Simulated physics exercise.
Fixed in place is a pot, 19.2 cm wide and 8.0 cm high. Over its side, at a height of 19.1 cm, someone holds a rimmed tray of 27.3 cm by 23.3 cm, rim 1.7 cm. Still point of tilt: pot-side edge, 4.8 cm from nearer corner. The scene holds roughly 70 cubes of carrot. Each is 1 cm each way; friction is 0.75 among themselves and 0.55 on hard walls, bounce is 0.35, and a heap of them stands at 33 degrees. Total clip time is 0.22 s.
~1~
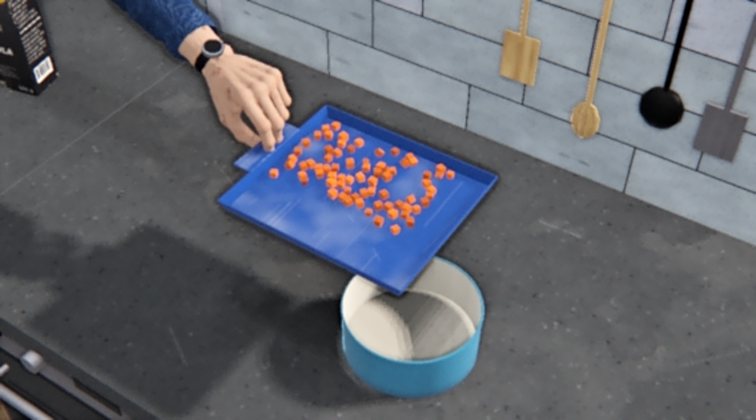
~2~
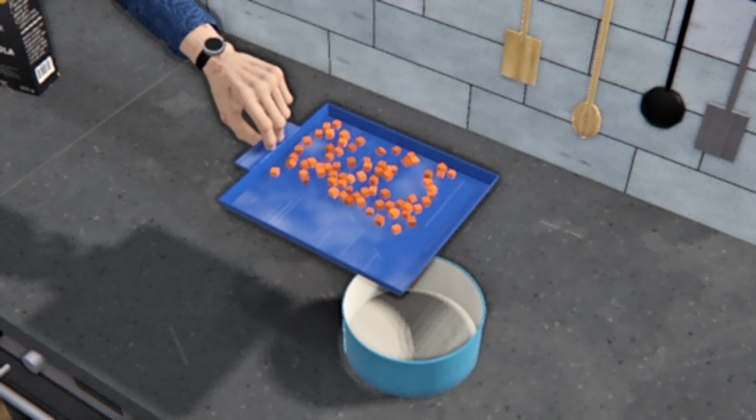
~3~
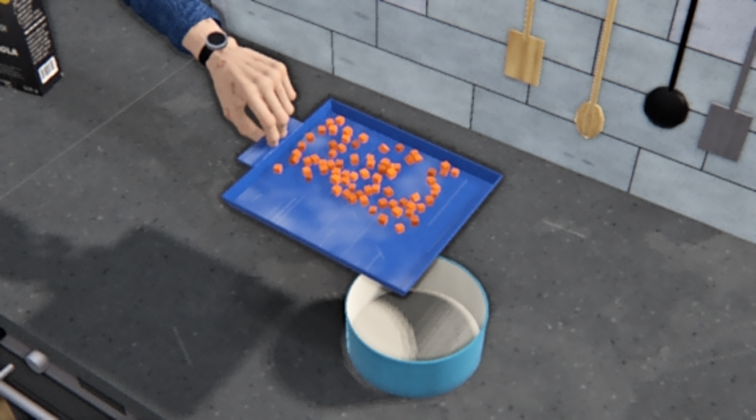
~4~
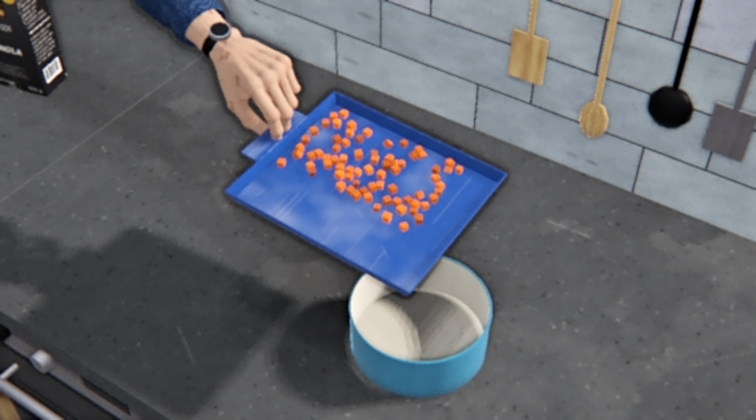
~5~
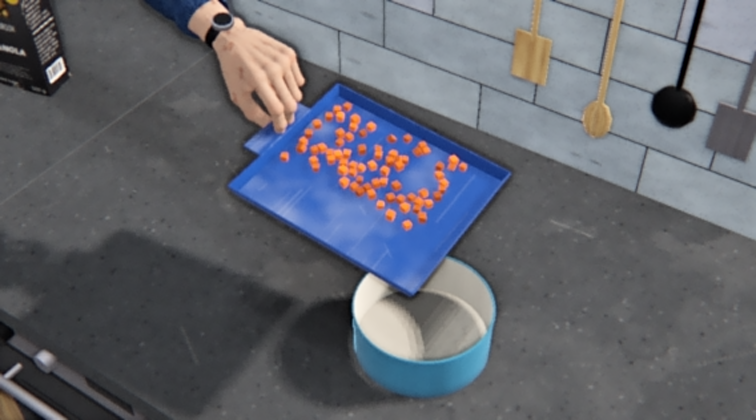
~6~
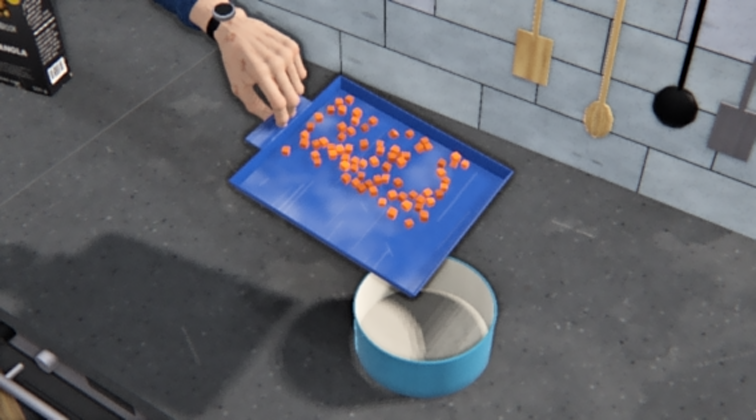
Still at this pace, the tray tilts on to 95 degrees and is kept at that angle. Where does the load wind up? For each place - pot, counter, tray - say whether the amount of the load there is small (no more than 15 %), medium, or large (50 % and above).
Pot: Medium; counter: Large; tray: Small.
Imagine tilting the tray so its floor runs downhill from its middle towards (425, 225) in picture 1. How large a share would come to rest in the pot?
20 %.
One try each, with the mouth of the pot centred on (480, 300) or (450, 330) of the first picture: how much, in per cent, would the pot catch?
First try around 25 %, second around 65 %.
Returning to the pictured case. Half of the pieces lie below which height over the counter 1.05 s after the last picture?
Roughly 2 cm.
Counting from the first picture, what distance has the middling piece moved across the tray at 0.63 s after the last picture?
Around 12 centimetres.
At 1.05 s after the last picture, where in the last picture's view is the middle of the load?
Load centre: About (444, 406) px.
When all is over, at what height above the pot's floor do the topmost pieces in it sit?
Some 1.0 cm up.
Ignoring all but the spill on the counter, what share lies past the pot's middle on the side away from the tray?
About 100 %.
Then, 0.63 s after the last picture, tilt 50 degrees; the tray holds 95 %, the pot 0 %.
Then, 1.05 s after the last picture, tilt 77 degrees; the tray holds 25 %, the pot 10 %.
Then, 1.55 s after the last picture, tilt 95 degrees; the tray holds 0 %, the pot 25 %.
In the end, pot 25 %, counter 75 %, tray 0 %.
